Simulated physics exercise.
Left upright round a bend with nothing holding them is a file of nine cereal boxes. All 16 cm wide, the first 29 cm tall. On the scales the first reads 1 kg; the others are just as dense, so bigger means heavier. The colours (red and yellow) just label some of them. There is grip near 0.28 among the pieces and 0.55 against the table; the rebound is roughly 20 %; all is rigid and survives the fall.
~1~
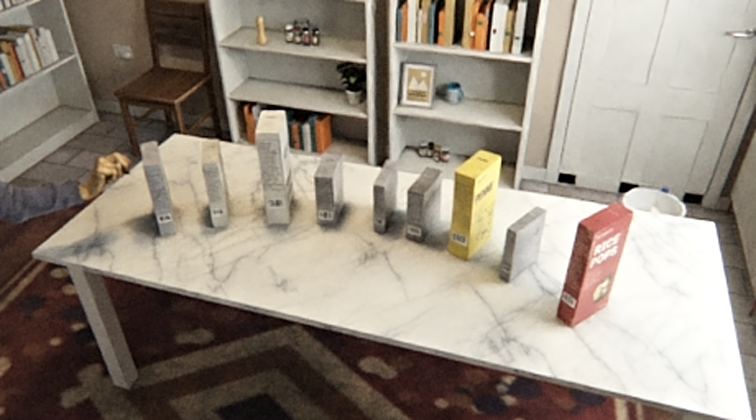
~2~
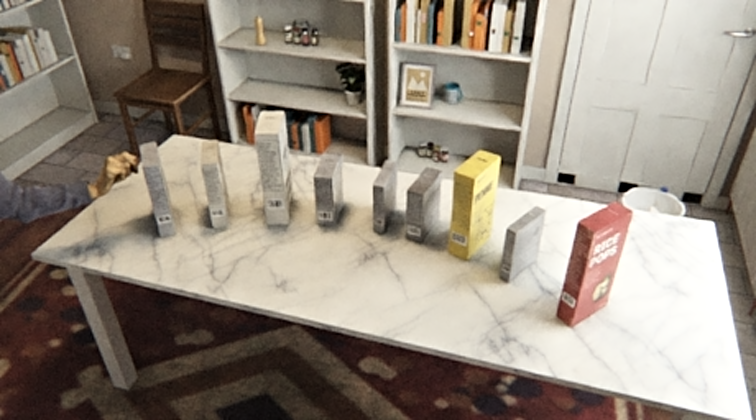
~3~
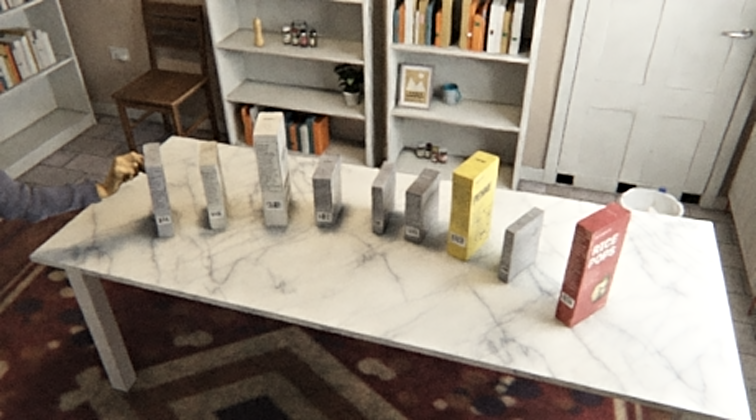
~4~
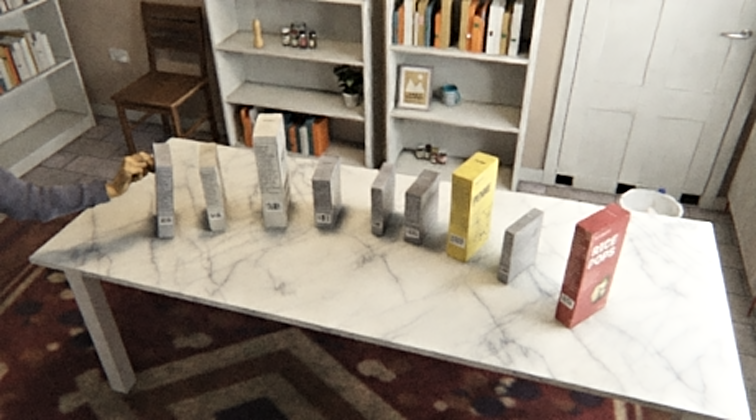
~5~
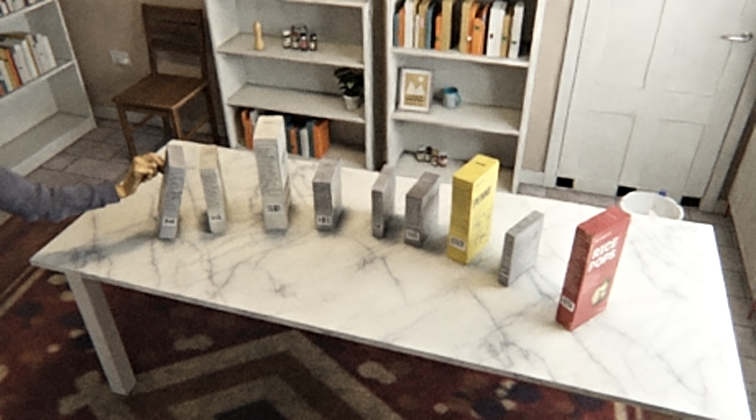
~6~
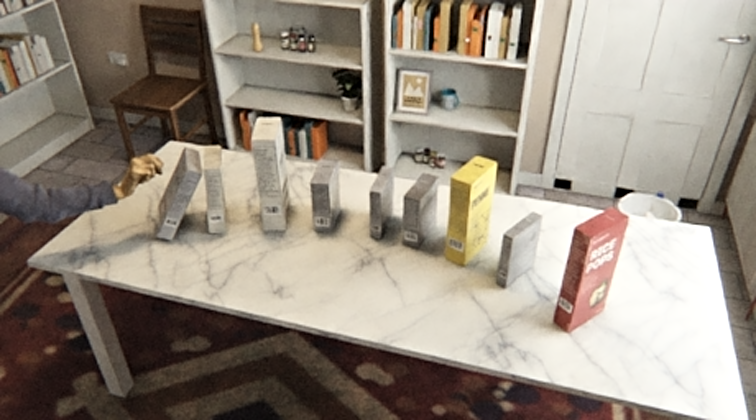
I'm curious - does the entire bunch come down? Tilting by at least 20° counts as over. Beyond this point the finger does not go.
No, only some come down.
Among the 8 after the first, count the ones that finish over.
The number is 7.
Then, 0.34 s past the last view, 1 of the 8 other boxes over.
Then, 0.74 s past the last view, 3 of the 8 other boxes over.
Then, 1.38 s past the last view, 5 of the 8 other boxes over; yellow box 18° from how it stood.
Then, 1.88 s past the last view, 7 of the 8 other boxes over; yellow box lying flat; red box 18 mm from its place.
In the end, 7 of the 8 other boxes over; yellow box lying flat; red box unmoved. One left standing. From the last view, middles, yellow box near (536, 255), red box near (593, 273).
